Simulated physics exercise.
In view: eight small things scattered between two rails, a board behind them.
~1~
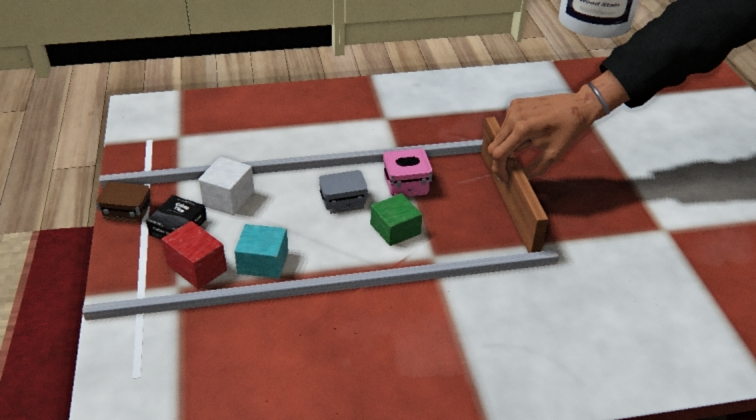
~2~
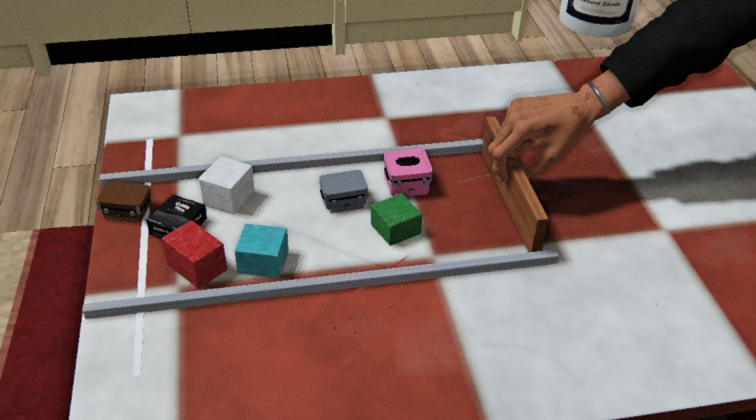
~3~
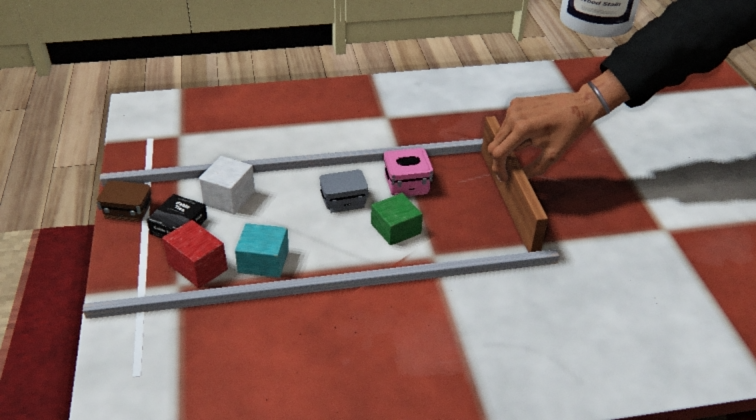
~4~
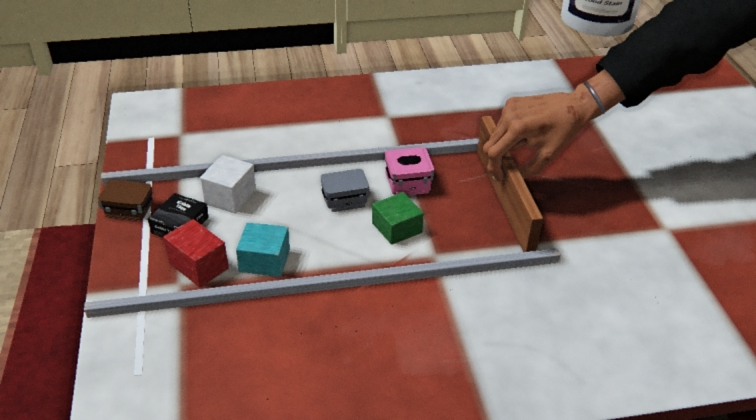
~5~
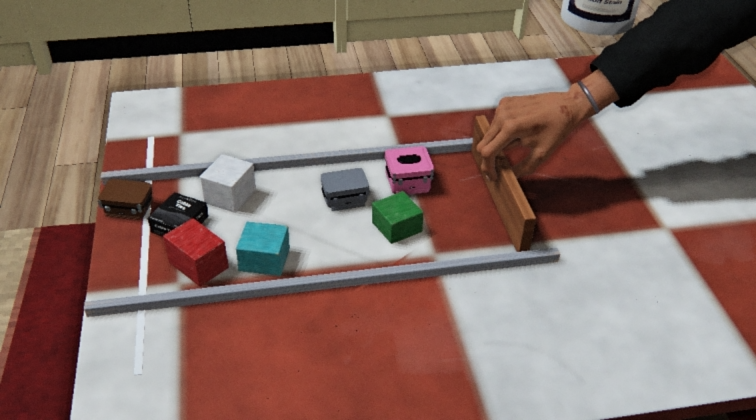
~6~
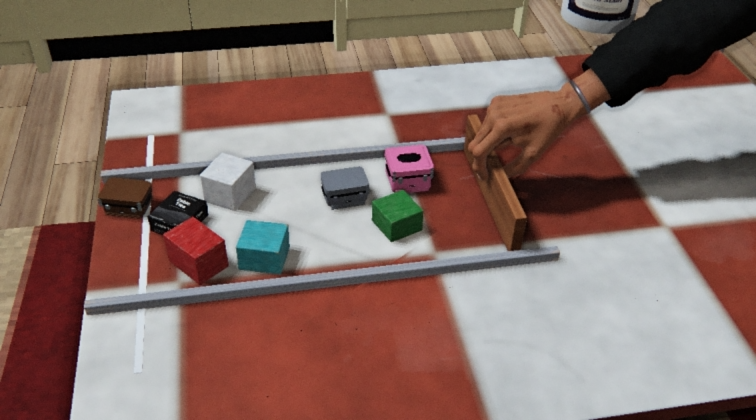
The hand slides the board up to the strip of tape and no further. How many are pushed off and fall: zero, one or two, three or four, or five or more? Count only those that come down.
As it turns out, the number that fall off is five or more.
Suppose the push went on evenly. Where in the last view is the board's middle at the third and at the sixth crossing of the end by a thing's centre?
Near (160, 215) and (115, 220).
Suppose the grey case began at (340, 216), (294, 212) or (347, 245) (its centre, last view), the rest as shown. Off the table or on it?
Place by place, it goes over; falls; is kept.
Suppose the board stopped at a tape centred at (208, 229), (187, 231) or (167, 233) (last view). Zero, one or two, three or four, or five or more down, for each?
One after another: Zero; one or two; one or two.
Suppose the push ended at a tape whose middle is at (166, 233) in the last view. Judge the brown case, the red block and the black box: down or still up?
The brown case drops off, the red block stays on, the black box tumbles off.
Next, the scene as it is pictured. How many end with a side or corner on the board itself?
That makes 3.
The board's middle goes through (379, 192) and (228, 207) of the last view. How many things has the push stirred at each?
By then 3, and 8.
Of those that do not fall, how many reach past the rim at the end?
0 of them.
Soon after, none off yet; brown case at rest near (127, 199); black box at rest near (179, 216); red block at rest near (196, 250).
After that, none off yet; brown case at rest near (127, 199); black box displaced about its own width near (145, 228); red block moving near (191, 251).
In the end, the number that fall off is five or more; gone, grey case, white block, red block, black box and brown case.
